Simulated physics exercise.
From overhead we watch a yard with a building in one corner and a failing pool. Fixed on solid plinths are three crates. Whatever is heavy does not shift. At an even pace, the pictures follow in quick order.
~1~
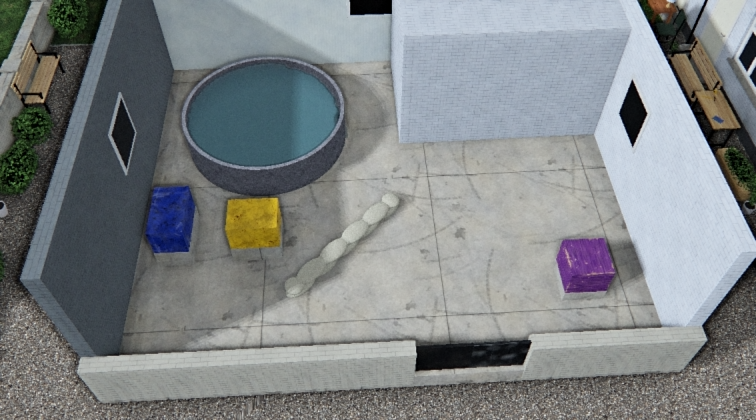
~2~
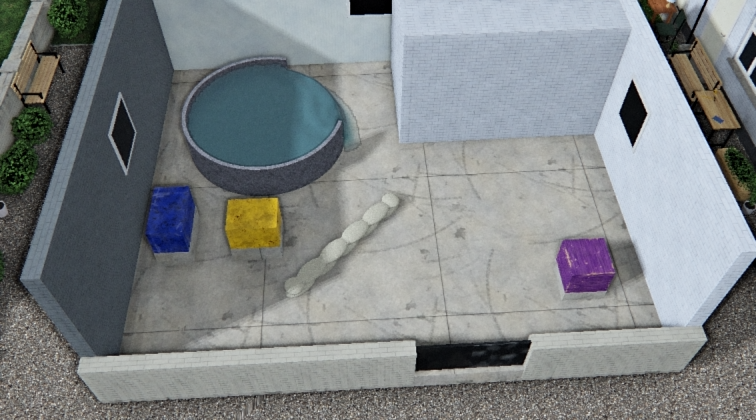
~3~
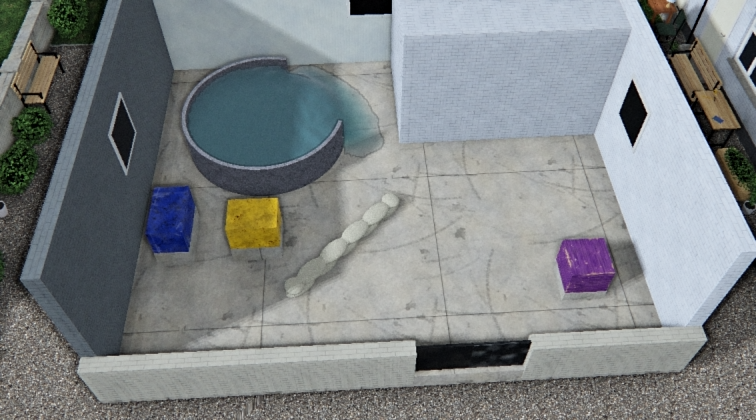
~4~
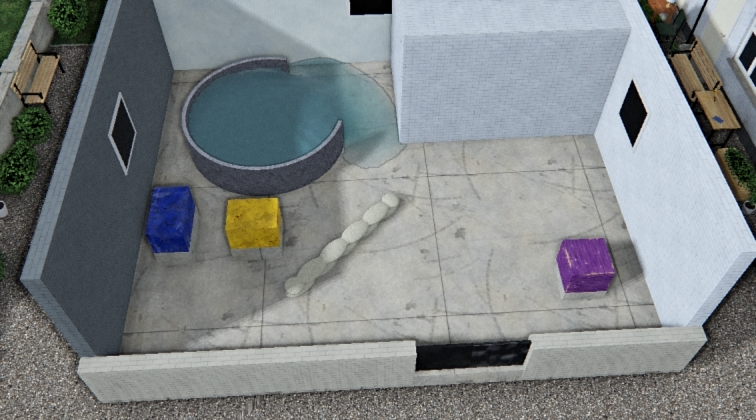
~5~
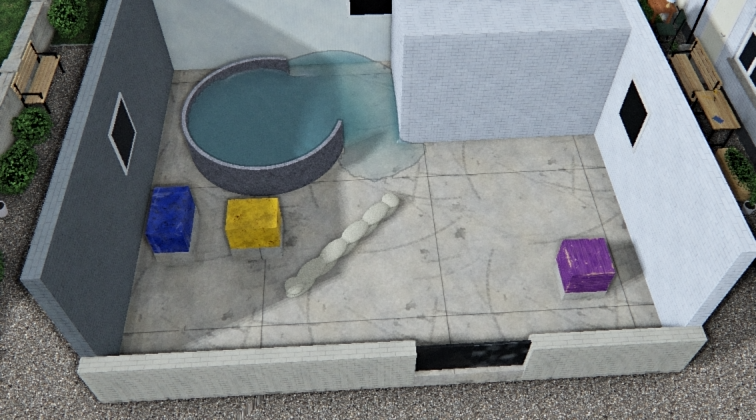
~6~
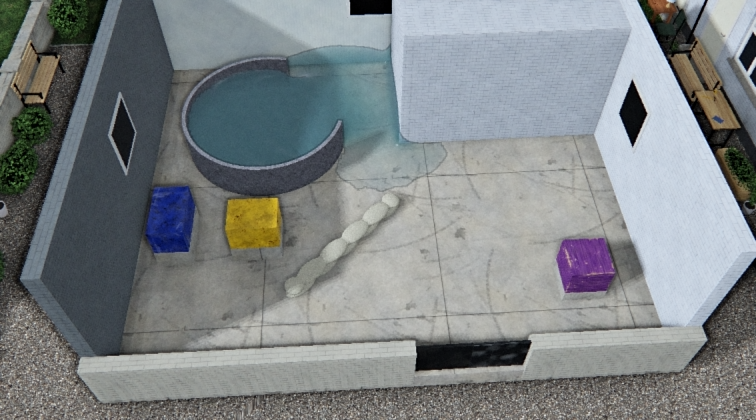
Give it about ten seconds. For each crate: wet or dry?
At the end, the purple crate is spared; the blue crate is spared; the yellow crate is spared.
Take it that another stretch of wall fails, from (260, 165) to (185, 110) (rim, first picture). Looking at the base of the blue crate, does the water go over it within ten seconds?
Note: Blue crate gets reached.
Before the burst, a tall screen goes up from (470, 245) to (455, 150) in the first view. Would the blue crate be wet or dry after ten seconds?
Note - blue crate: Not flooded.
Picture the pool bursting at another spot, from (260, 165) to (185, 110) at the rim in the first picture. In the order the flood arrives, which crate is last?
That would be the crate marked purple.
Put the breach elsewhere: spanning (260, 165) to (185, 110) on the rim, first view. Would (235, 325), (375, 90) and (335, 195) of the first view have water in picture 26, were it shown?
So it's liquid at the first, nothing at the second and liquid at the third.
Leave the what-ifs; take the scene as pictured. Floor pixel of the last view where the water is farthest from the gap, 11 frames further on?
Approximate pixel: (511, 250).
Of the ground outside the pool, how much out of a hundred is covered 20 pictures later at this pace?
That works out at 50 %.
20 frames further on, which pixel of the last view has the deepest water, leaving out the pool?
It should be deepest at about (174, 75).
A moment on, water covers 15 % of the floor; the purple crate not reached, the blue crate not reached, the yellow crate not reached.
Next, water covers 25 % of the floor; the purple crate not reached, the blue crate not reached, the yellow crate not reached.
Then, water covers 50 % of the floor; the purple crate water round its plinth, the blue crate not reached, the yellow crate water round its plinth.
Later, water covers 80 % of the floor; the purple crate water round its plinth, the blue crate water round its plinth, the yellow crate water round its plinth.
In the end, water covers 100 % of the floor; the purple crate stayed above the water, the blue crate stayed above the water, the yellow crate stayed above the water.
